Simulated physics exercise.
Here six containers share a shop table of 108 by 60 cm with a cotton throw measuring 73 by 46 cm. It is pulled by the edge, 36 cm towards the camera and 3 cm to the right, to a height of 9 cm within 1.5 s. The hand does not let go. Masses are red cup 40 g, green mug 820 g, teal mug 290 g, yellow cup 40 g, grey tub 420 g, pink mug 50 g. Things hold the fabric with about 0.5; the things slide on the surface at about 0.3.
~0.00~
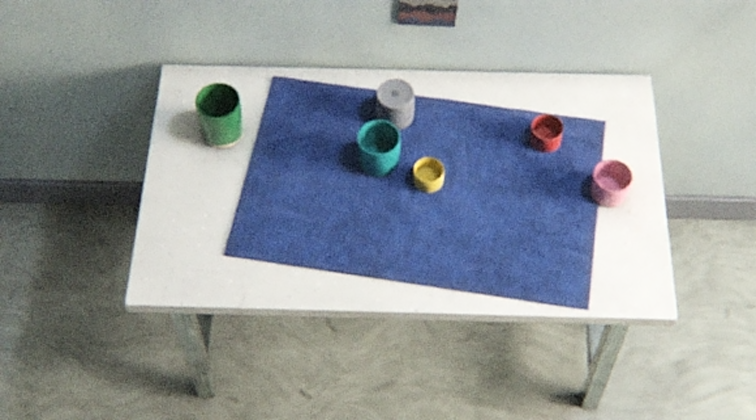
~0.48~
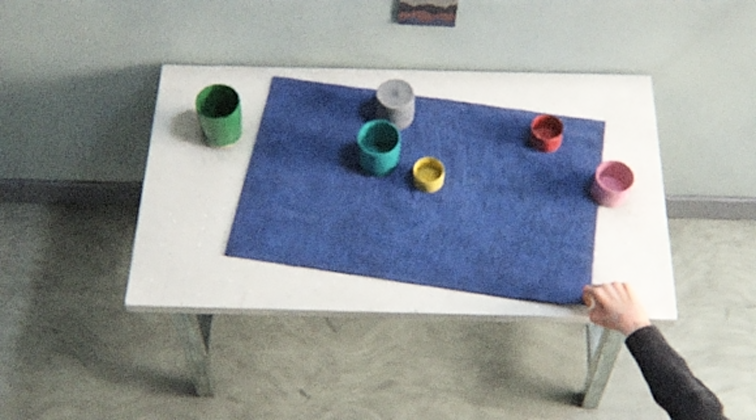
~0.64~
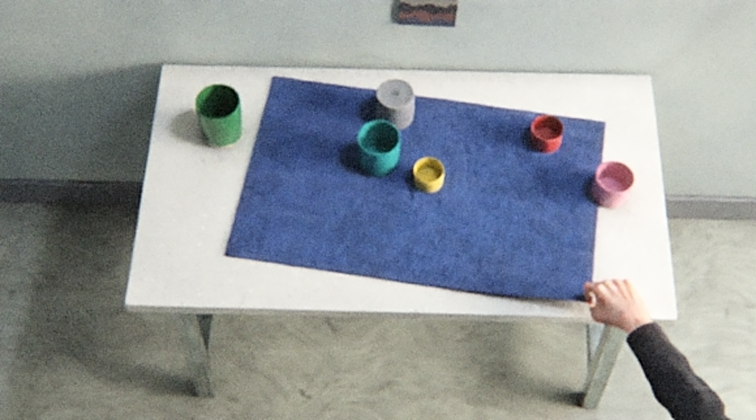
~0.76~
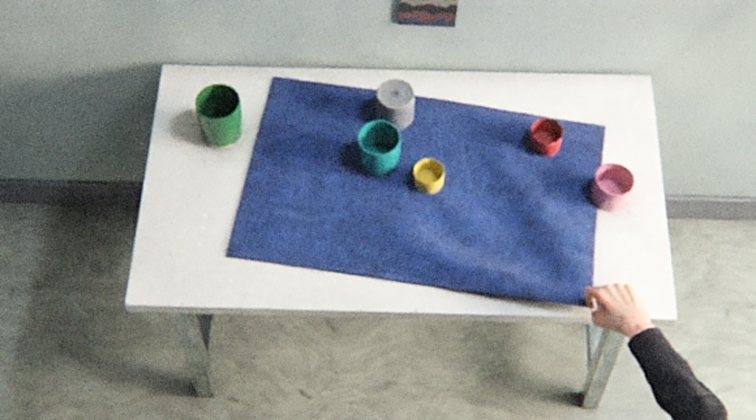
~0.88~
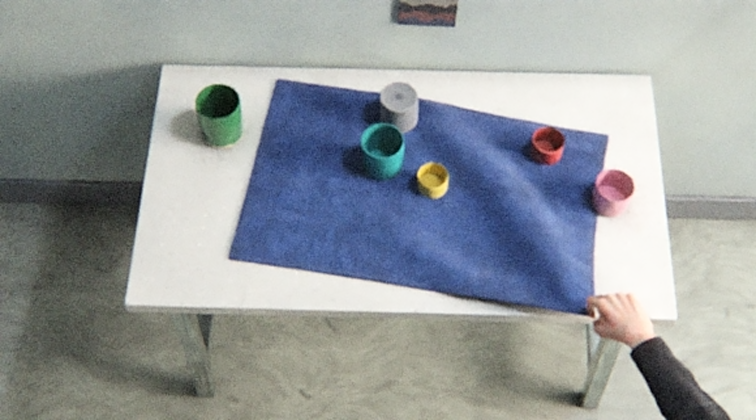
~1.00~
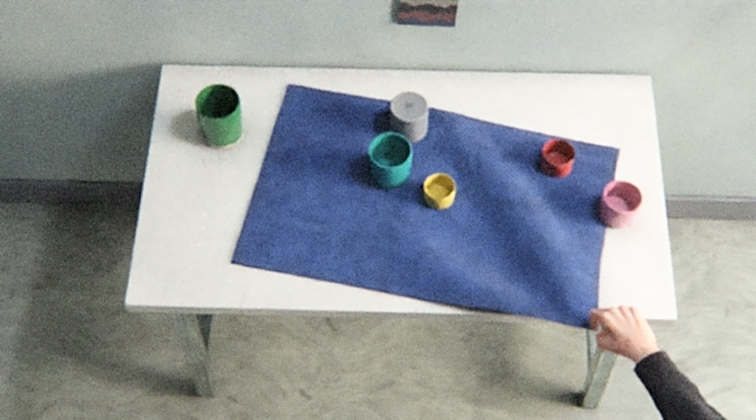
A hand grips a blue cloth's corner and pulls it slightly forward, shifting containers with it.
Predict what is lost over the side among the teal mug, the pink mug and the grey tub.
The teal mug keeps to the top, the pink mug drops off, the grey tub keeps to the top.
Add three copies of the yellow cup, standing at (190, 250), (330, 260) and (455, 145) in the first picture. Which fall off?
In that order: Stays up, goes over, remains.
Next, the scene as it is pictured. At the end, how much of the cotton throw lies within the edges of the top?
Some 50 per cent of it.
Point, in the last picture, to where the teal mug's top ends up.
At about (454, 253).
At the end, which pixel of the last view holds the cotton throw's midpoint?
Near (488, 312).
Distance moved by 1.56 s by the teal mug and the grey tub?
About: Teal mug 20 cm, grey tub 25 cm.
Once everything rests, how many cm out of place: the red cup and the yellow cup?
Red cup 40 cm, yellow cup 35 cm.
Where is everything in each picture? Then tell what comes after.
The first frame shows teal mug (379, 137); pink mug (614, 175); grey tub (395, 93); cotton throw corners (224, 255) (274, 76) (606, 121) (589, 310).
The second frame shows cotton throw corners (225, 255) (274, 76); grip (590, 306).
The third frame shows cotton throw corners (225, 256) (274, 76); grip (591, 303).
The fourth frame shows red cup (547, 131); pink mug (615, 179); cotton throw corners (226, 256) (274, 77); grip (592, 308).
The fifth frame shows teal mug (383, 141); red cup (549, 140); yellow cup (433, 175); cotton throw corners (228, 259) (277, 79); grip (594, 317).
The sixth frame shows teal mug (390, 150); pink mug (623, 196); grey tub (409, 106); cotton throw corners (231, 263) (289, 84) (620, 149); grip (596, 330).
At 1.3 s, 90 % of the cotton throw is still over the top; pink mug 15 cm off its start, grey tub 13 cm off its start, teal mug 11 cm off its start.
At 1.6 s, 70 % of the cotton throw is still over the top; pink mug 27 cm off its start, grey tub 23 cm off its start, teal mug 20 cm off its start.
At 1.8 s, 55 % of the cotton throw is still over the top; pink mug over the edge, grey tub 30 cm off its start at (478, 196), teal mug 28 cm off its start at (447, 239).
At 2.1 s, 50 % of the cotton throw is still over the top; pink mug over the edge, grey tub 33 cm off its start, teal mug 30 cm off its start.
At 3.7 s, 50 % of the cotton throw is still over the top; pink mug over the edge, grey tub 34 cm off its start at (486, 211), teal mug 31 cm off its start at (454, 253), red cup 41 cm off its start at (629, 292).
